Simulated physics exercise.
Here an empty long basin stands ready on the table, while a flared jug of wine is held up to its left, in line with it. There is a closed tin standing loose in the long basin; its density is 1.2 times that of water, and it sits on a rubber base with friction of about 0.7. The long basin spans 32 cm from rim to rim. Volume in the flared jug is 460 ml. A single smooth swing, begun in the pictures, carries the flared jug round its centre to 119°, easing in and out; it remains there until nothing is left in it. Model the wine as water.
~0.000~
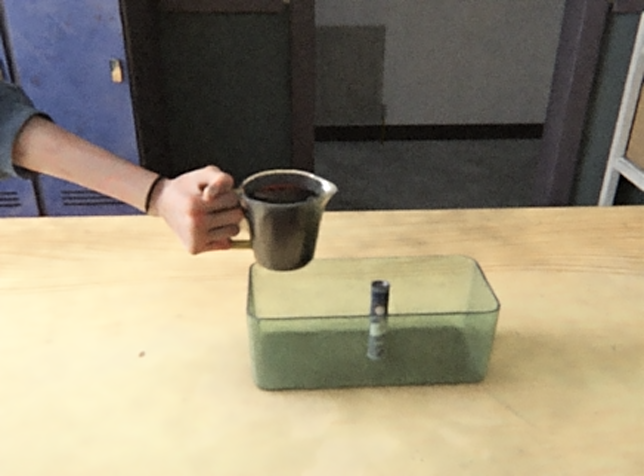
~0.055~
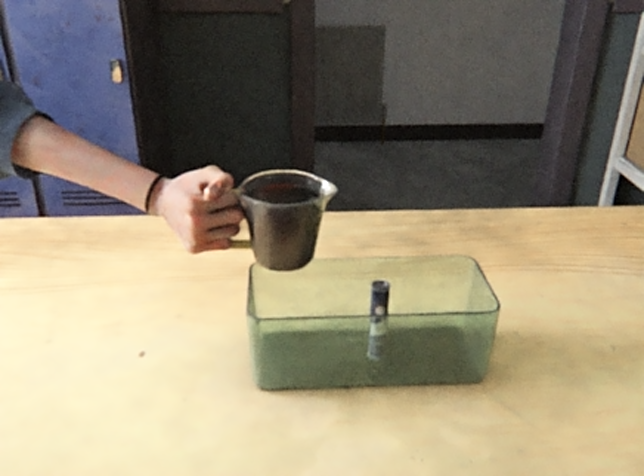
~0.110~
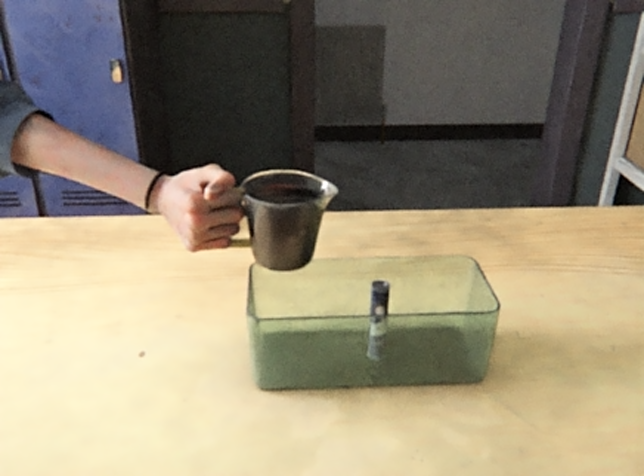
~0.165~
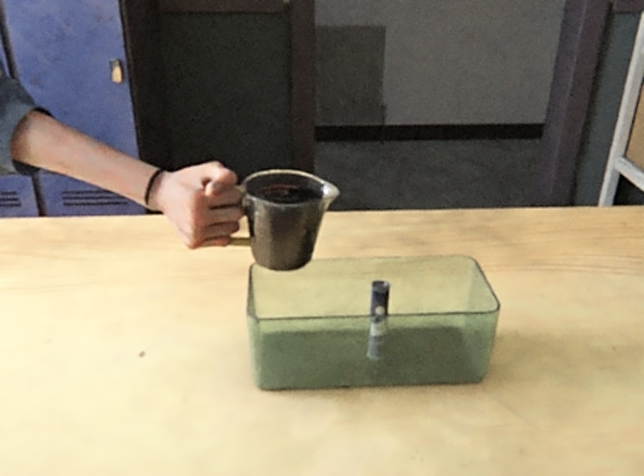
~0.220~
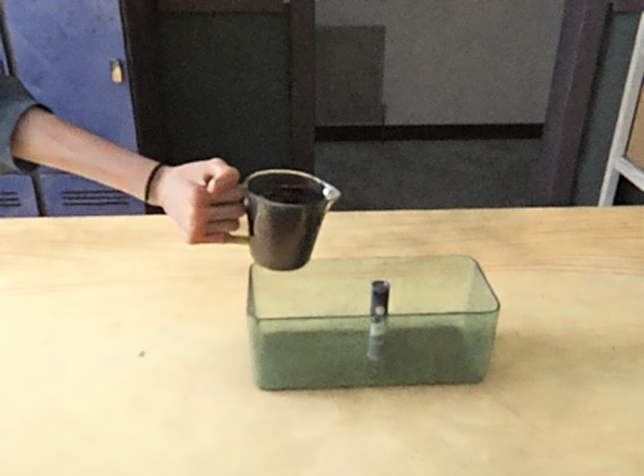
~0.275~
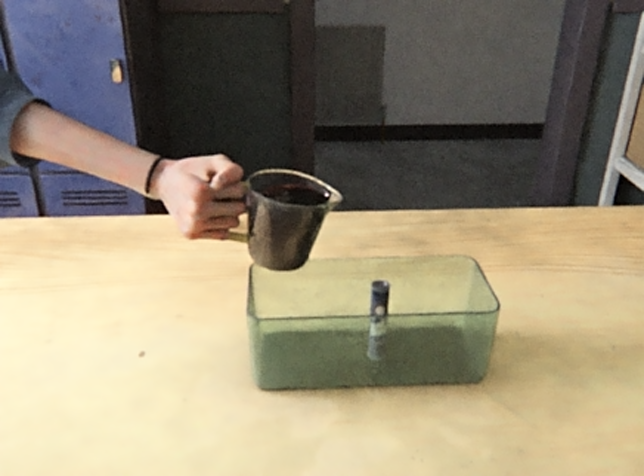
On a wooden table in a room with blue lockers, a hand held a jug of dark liquid above a clear green basin with a small tin inside, then slowly tilted it slightly to the right.
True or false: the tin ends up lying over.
True.
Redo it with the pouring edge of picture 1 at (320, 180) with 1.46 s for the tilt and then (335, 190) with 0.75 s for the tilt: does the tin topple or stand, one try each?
Run one: It tumbles. Run two: It tumbles.
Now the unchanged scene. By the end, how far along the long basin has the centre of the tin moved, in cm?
Shift of tin centre: Approx. 7.5 cm.
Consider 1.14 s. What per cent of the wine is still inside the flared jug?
7 per cent or thereabouts.
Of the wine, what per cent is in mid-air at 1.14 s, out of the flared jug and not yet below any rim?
Close to 4 per cent.
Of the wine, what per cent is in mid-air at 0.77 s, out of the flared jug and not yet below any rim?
I'd say close to 18 per cent.
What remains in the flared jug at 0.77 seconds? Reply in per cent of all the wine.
Near 66 in a hundred.
After 0.77 s the tilt is 67° and 66 per cent is still to pour; the tin stands where it began.
After 1.14 s the tilt is 107° and 7 per cent is still to pour; the tin leans 42°.
After 1.52 s the tilt is 119° and 0 per cent is still to pour; the tin lies on its side.
After 1.93 s the tilt is 119° and 0 per cent is still to pour; the tin lies on its side.
In the end the tin lies on its side.
